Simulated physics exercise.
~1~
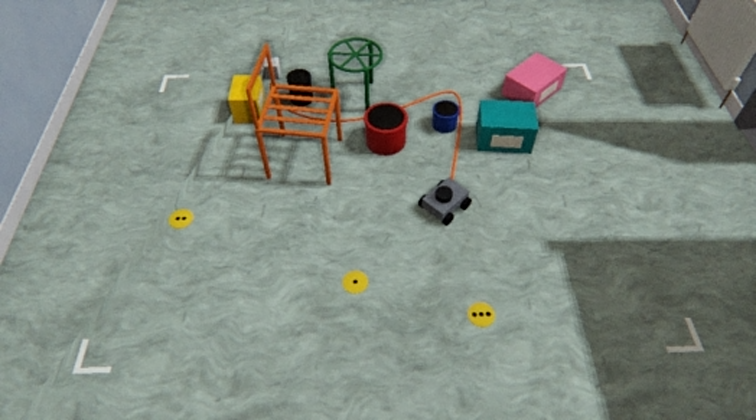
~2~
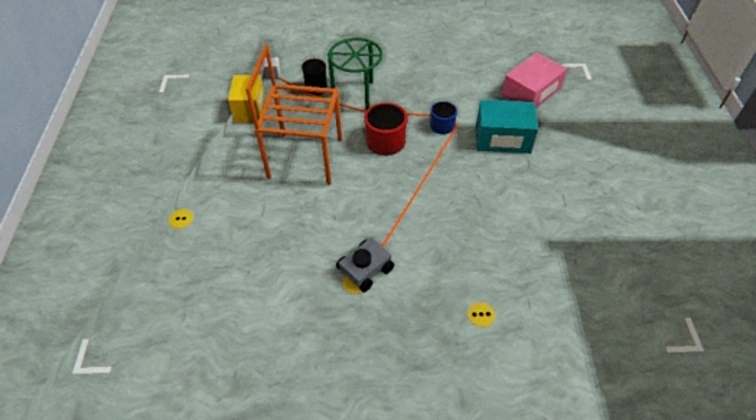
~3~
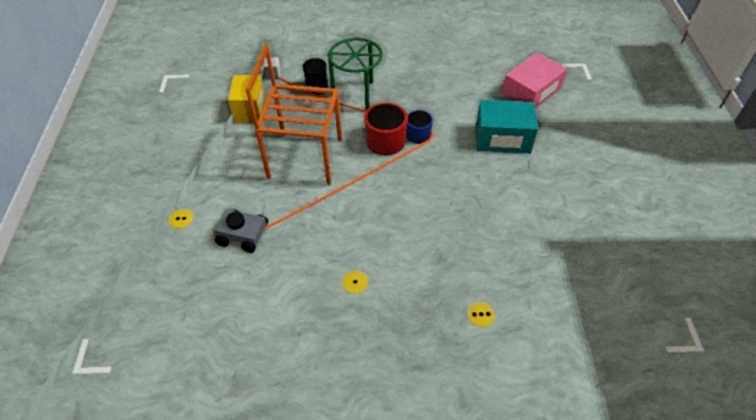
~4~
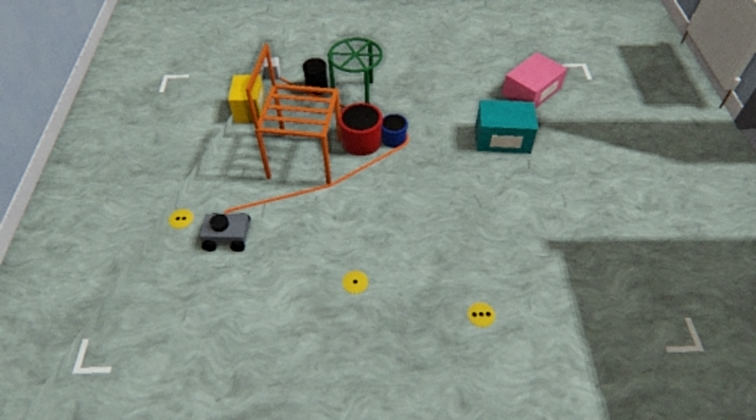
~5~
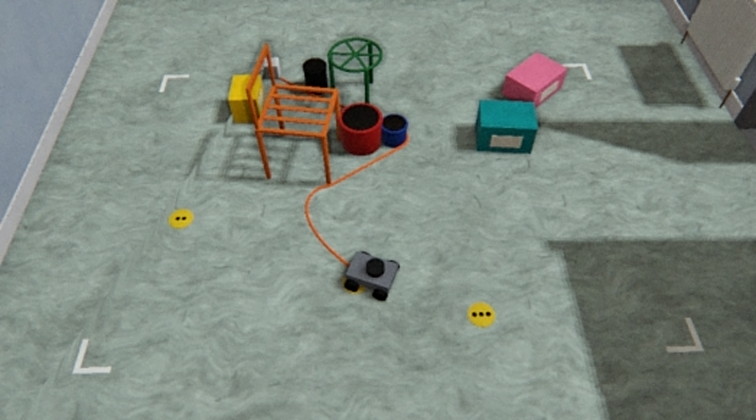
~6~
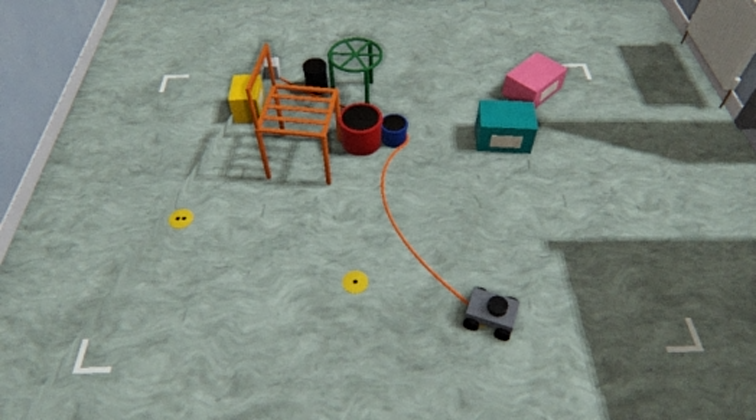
An orange chair stands still as a cart's trailing lead drags blue and red pots left.
